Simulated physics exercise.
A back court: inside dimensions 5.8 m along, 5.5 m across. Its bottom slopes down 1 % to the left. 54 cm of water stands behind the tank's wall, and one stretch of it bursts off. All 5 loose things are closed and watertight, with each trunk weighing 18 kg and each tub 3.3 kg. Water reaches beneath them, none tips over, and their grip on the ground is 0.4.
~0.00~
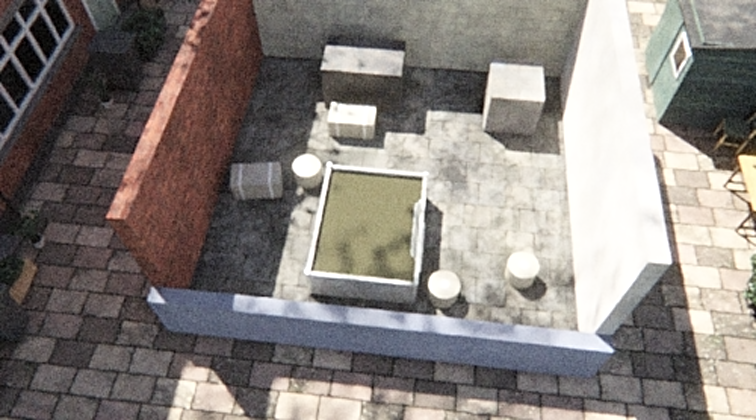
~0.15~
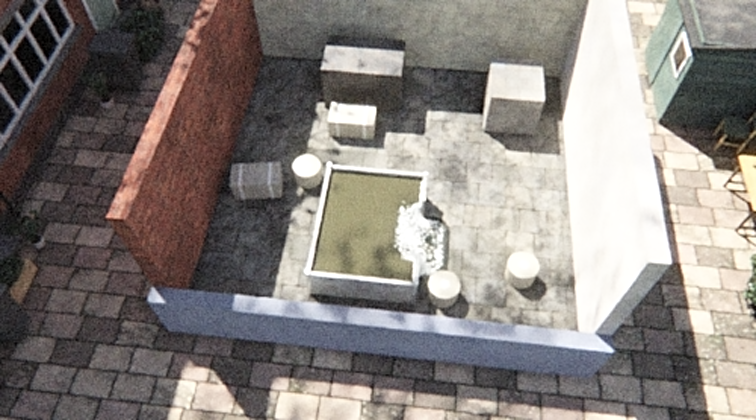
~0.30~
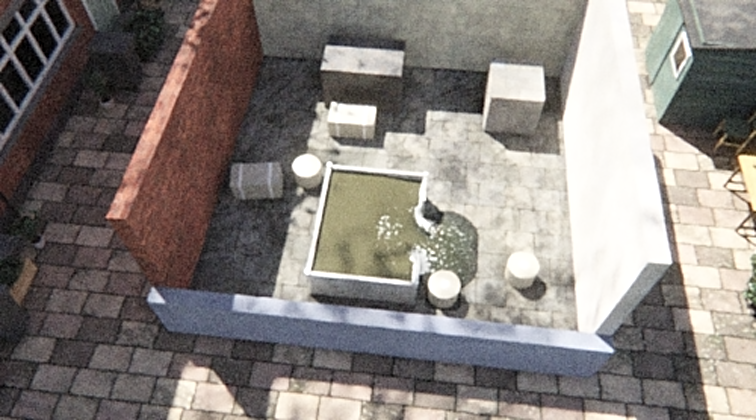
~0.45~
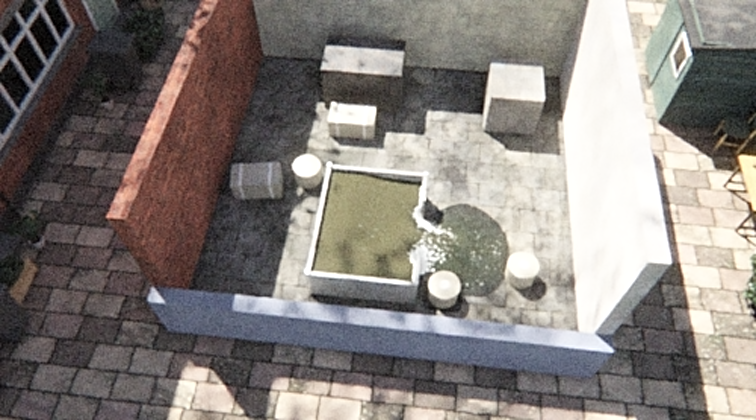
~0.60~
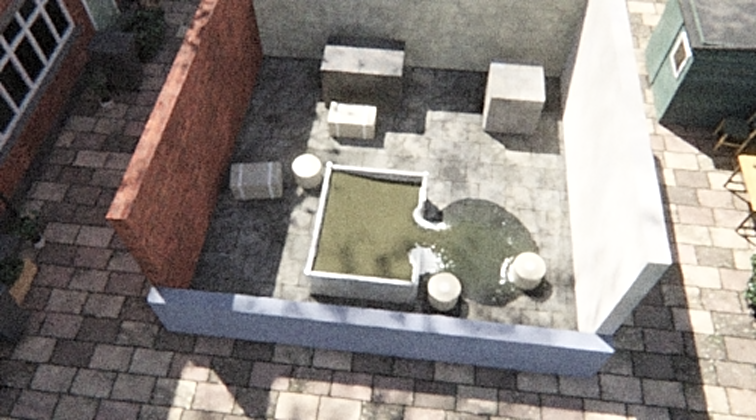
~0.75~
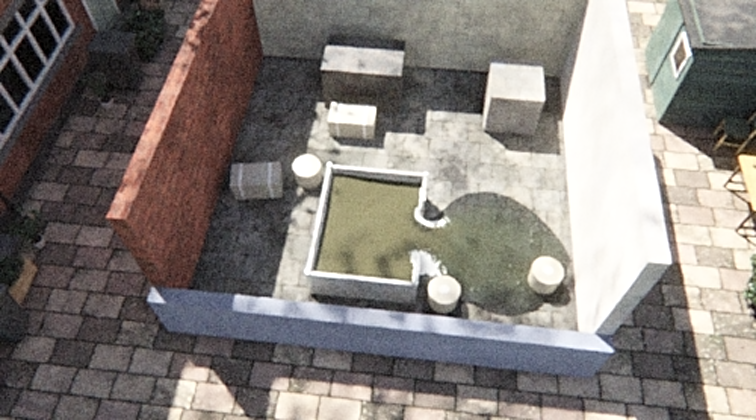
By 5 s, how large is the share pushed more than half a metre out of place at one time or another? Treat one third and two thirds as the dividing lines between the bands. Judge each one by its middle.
Answer: The medium band.
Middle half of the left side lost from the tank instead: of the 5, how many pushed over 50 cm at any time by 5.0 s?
Result: 1.
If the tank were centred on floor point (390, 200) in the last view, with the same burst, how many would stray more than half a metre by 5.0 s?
Then 2.
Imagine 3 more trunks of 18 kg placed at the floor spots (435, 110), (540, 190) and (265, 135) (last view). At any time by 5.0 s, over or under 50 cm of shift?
The first comes out within the limit, the second beyond the limit, the third within the limit.
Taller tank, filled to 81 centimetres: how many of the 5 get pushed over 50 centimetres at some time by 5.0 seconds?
Then 2.
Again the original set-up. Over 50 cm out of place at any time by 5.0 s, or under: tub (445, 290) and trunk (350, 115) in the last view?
In the order asked, they come out beyond the limit and within the limit.
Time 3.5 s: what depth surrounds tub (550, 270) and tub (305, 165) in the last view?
14 and 0 cm.
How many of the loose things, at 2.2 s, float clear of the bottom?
I get 1.
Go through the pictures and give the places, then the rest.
A tub at (524, 265), on the bottom; a tub at (445, 284), on the bottom; 2.9 m2 under water; 0 of 5 have shifted, in the first frame.
A tub at (524, 265), on the bottom; a tub at (445, 284) rests on the ground; water covers 3.4 m2; 0 of 5 have shifted, in the second frame.
A tub at (524, 265), on the bottom; a tub at (445, 284) rests on the ground; water covers 4.0 m2; 0 of 5 have shifted, in the third frame.
A tub at (524, 265) rests on the ground; a tub at (445, 285) rests on the ground; 4.7 m2 under water; 0 of 5 have shifted, in the fourth frame.
A tub at (530, 266), on the bottom, 9 cm from its start; a tub at (445, 287), on the bottom, 4 cm from its start; 5.5 m2 under water; 1 of 5 have shifted, in the fifth frame.
A tub at (548, 271) rests on the ground, 36 cm from its start; a tub at (445, 290), on the bottom, 9 cm from its start; water covers 6.5 m2; 2 of 5 have shifted, in the sixth frame.
After 1.1 s 1 of 5 are over 50 cm from their spots; 1 afloat.
After 2.2 s 1 of 5 are over 50 cm from their spots; 1 afloat.
After 3.5 s 1 of 5 are over 50 cm from their spots; 2 afloat.
After 5.0 s 1 of 5 are over 50 cm from their spots, and 2 have been at some point; 1 afloat.
